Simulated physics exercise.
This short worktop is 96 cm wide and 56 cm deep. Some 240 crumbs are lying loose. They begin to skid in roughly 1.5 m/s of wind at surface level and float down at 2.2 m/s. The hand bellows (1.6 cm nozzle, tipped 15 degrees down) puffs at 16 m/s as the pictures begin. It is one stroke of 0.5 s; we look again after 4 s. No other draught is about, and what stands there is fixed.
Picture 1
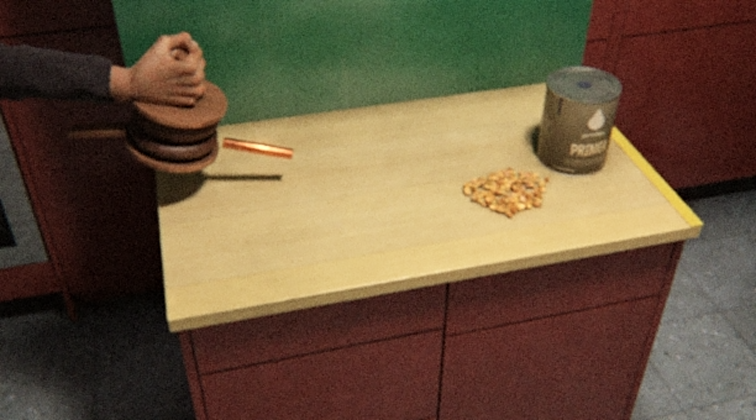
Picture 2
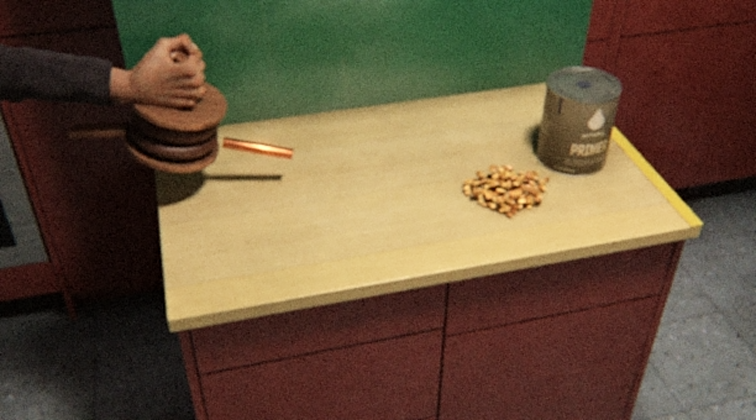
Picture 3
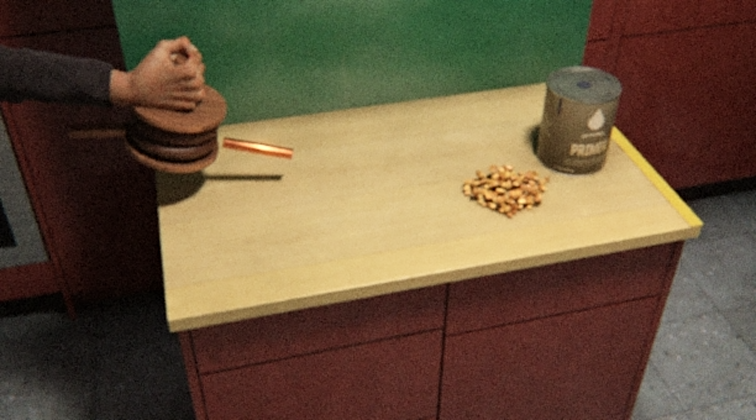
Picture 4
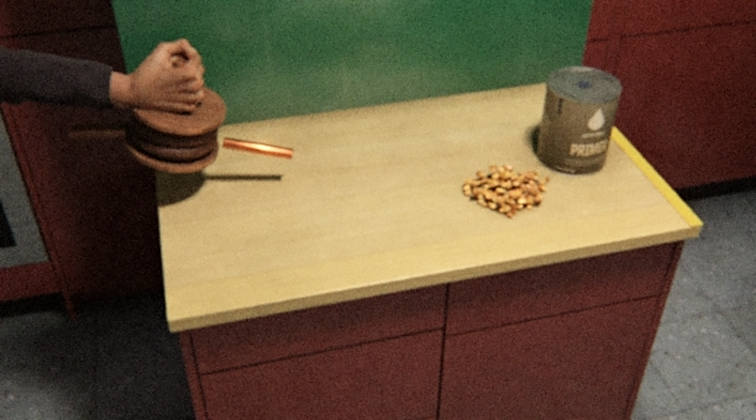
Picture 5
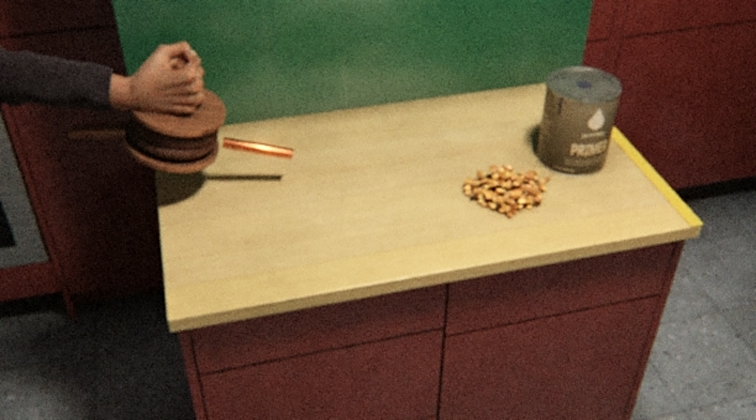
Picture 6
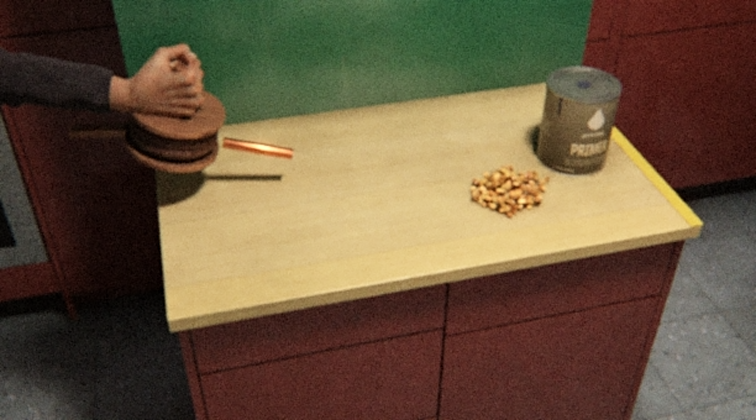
On a short pale worktop with a yellow right edge, a hand presses down round brown bellows at the left, pointed toward a loose pile of crumbs beside a primer tin; the crumbs stay almost still, then a few shift slightly.
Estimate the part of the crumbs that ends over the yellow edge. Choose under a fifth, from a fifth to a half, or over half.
Of the crumbs, more than half end over the yellow edge.
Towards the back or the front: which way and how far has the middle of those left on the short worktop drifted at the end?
To the front, by about 10 cm.
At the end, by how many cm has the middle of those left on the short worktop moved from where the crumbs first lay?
About 20 cm.
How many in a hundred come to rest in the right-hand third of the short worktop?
Some 30 per cent.
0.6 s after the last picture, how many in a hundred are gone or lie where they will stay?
About 40 %.
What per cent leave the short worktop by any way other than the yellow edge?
About 4 %.
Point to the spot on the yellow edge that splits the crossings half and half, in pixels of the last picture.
Around (688, 209).
Then, 0.6 s after the last picture, 68 % are over the yellow edge; the middle of those left on the top is near (629, 215); 38 % are gone or lie where they will stay.
Then, 1.0 s after the last picture, 70 % are over the yellow edge; the middle of those left on the top is near (629, 215); 100 % are gone or lie where they will stay.
Then, 2.0 s after the last picture, 70 % are over the yellow edge; the middle of those left on the top is near (629, 215); 100 % are gone or lie where they will stay.
Then, 3.8 s after the last picture, at the end, 70 % are over the yellow edge; the middle of those left on the top is near (629, 215).
